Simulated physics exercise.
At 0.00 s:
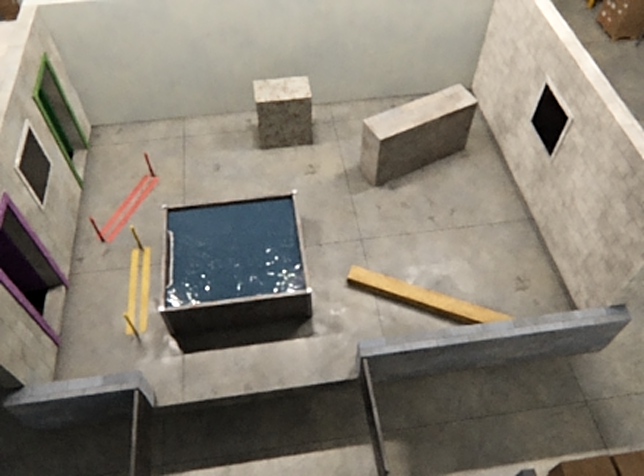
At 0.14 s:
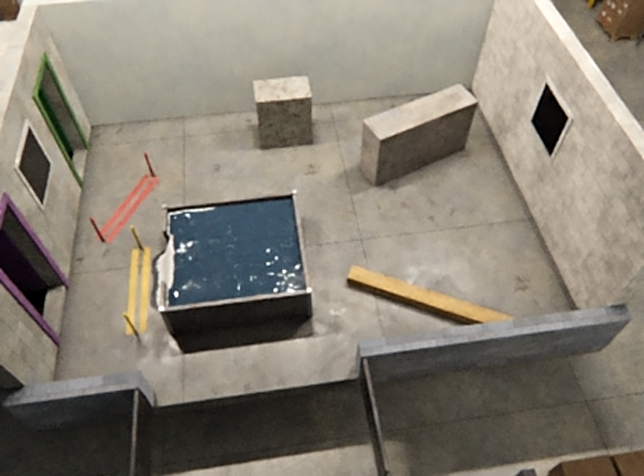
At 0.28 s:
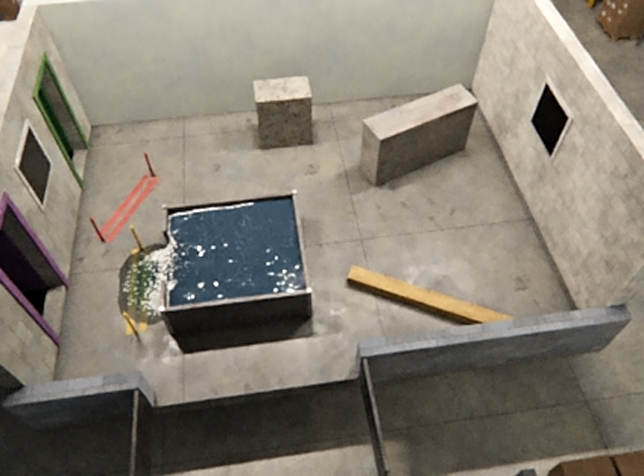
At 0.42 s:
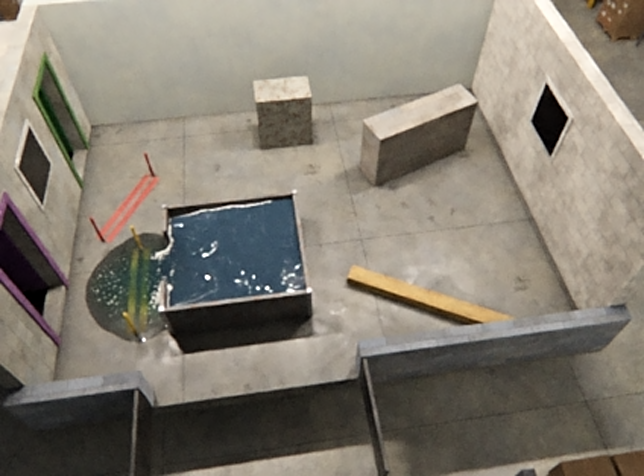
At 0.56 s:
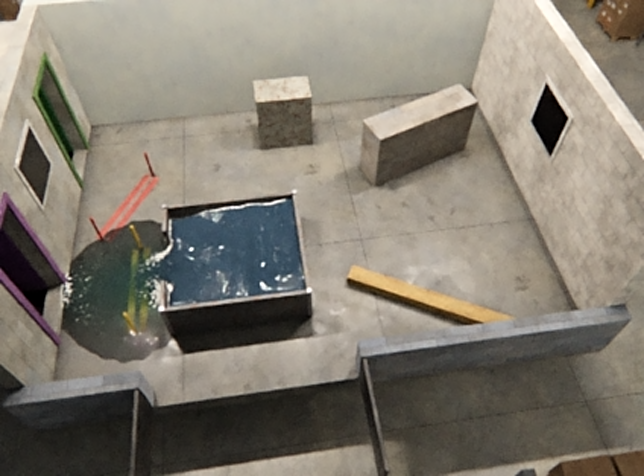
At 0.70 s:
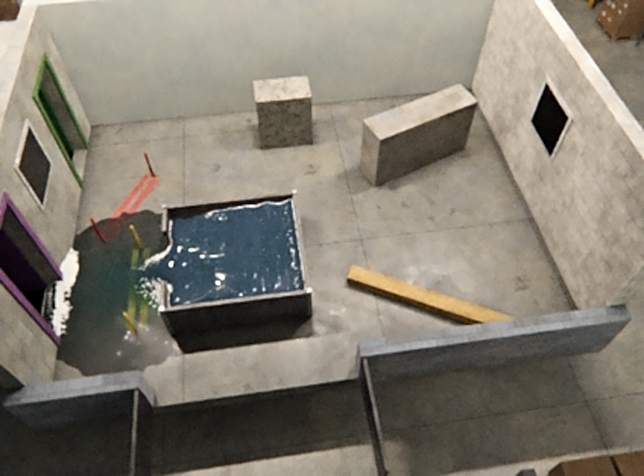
Dark water pouring from the left side of a square tank, spreading across the concrete floor around yellow and red outlines.
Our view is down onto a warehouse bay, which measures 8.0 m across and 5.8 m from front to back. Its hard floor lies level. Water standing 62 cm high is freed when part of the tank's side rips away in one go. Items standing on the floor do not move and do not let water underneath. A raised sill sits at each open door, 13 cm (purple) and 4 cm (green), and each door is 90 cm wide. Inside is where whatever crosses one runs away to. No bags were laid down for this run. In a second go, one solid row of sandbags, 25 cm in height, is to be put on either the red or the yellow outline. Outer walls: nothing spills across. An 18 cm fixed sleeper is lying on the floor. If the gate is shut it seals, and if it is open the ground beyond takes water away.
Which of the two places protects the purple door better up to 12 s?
The yellow place.
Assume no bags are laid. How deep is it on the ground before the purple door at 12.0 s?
7.0 cm.
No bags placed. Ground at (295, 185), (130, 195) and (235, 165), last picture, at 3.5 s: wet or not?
One by one, I'd say spared, swamped and spared.
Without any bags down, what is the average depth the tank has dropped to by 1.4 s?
Average: 43 cm.
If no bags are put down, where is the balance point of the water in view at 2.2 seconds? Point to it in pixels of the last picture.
Around (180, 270).
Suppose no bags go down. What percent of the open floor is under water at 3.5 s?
Roughly 35 per cent.
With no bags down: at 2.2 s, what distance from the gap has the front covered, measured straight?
It's got to near 4.2 m out by then.
After 1.4 s water covers 15 % of the floor and is deepest (37 cm) near (170, 282) in the run without bags; in at the purple door, 74 L with no bags, 88 L with the row on red, 6 L on yellow.
After 2.2 s water covers 20 % of the floor and is deepest (34 cm) near (52, 392) in the run without bags; in at the purple door, 168 L with no bags, 190 L with the row on red, 14 L on yellow.
After 3.5 s water covers 35 % of the floor and is deepest (24 cm) near (52, 392) in the run without bags; in at the purple door, 247 L with no bags, 267 L with the row on red, 19 L on yellow.
After 7.0 s water covers 60 % of the floor and is deepest (14 cm) near (481, 333) in the run without bags; in at the purple door, 295 L with no bags, 322 L with the row on red, 20 L on yellow.
After 12.0 s water covers 85 % of the floor and is deepest (8 cm) near (65, 304) in the run without bags; in at the purple door, 295 L with no bags, 324 L with the row on red, 20 L on yellow.
